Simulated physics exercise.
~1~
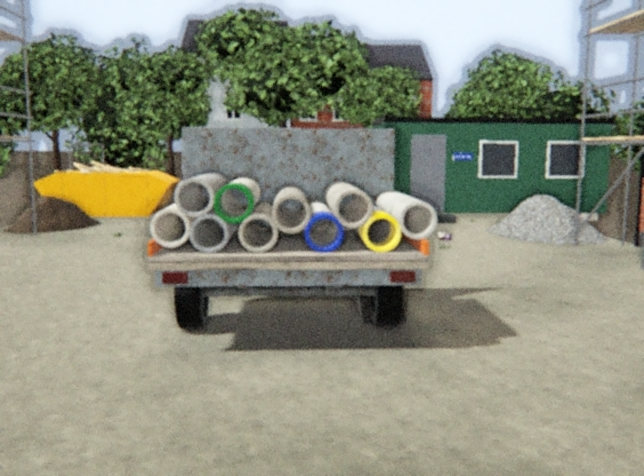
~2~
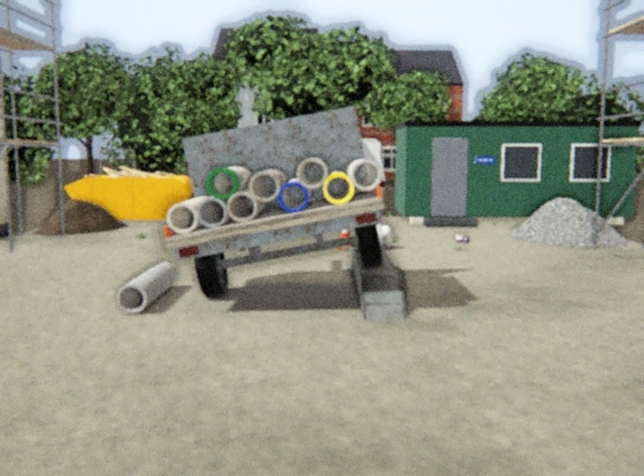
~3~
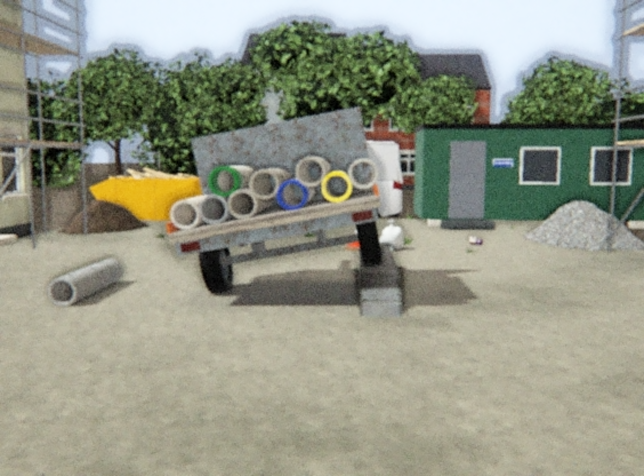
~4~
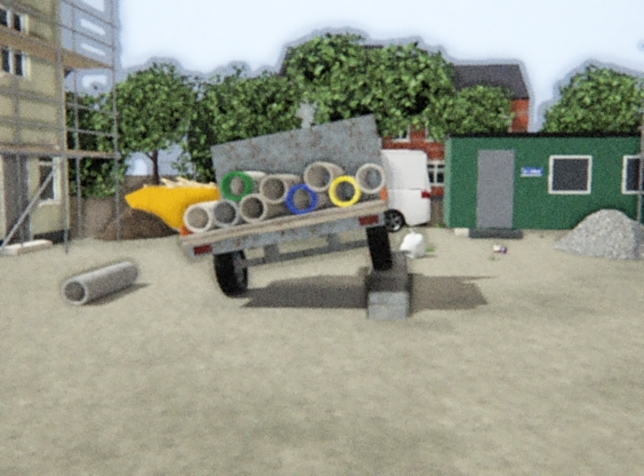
A trailer of concrete pipes tilts left, one pipe drops off, and the rest stay aboard.
